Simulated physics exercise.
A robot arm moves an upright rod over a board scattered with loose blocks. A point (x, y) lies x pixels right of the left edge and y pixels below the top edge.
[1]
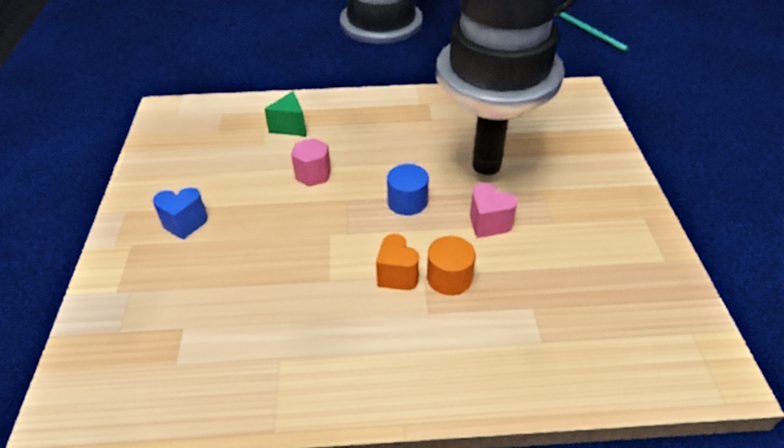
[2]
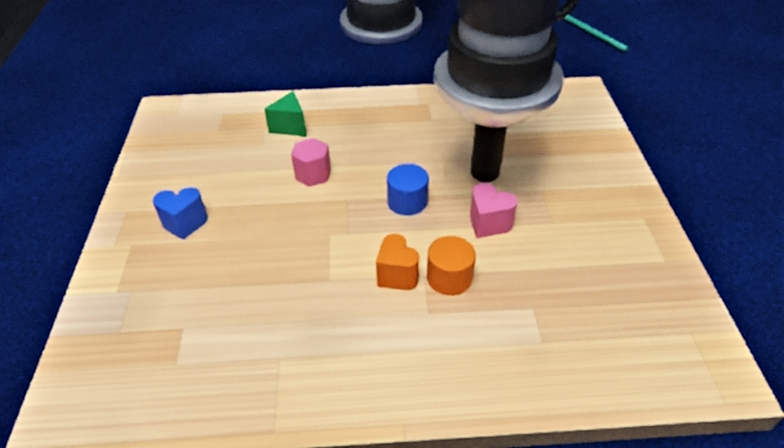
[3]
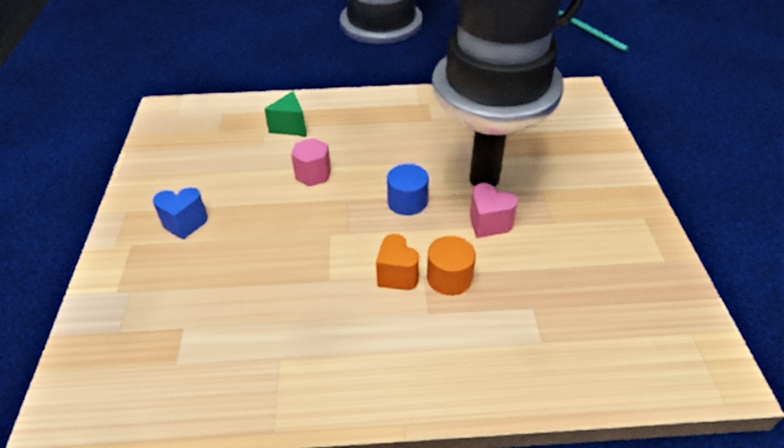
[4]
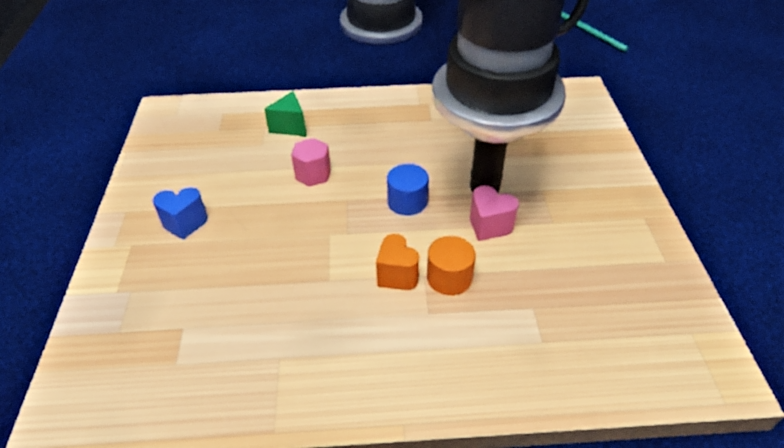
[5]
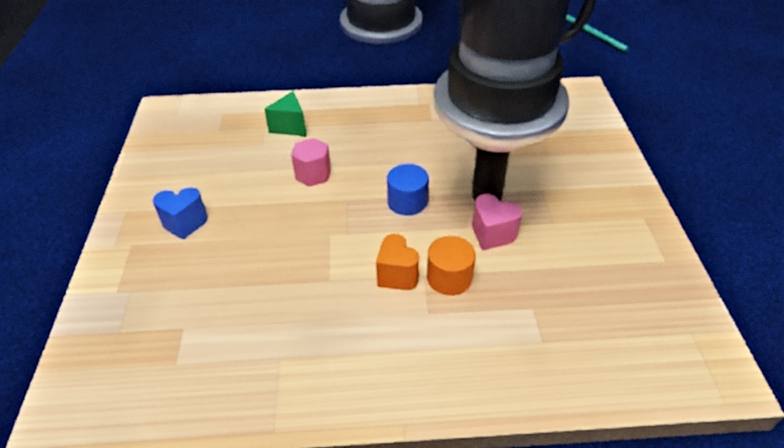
We see a robot arm holding a dark upright rod over a wooden board scattered with small colored blocks. The rod moves slightly toward the viewer, reaches the pink heart and nudges it a short way, while the other blocks stay still.
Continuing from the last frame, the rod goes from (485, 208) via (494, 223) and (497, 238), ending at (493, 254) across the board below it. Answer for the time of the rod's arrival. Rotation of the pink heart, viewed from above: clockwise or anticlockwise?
My answer: Anticlockwise.
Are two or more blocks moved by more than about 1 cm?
Answer: No.
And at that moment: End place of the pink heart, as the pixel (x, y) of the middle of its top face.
About (514, 256).
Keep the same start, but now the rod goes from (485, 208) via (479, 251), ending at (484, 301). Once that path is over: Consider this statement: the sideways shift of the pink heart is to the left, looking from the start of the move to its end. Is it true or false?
True - the claim holds.
What follows on the original path. Halfway along, rod (499, 220); pink heart (508, 235).
At the end, rod (495, 243); orange round block unmoved; pink heart (514, 256), turned 30° anticlockwise.
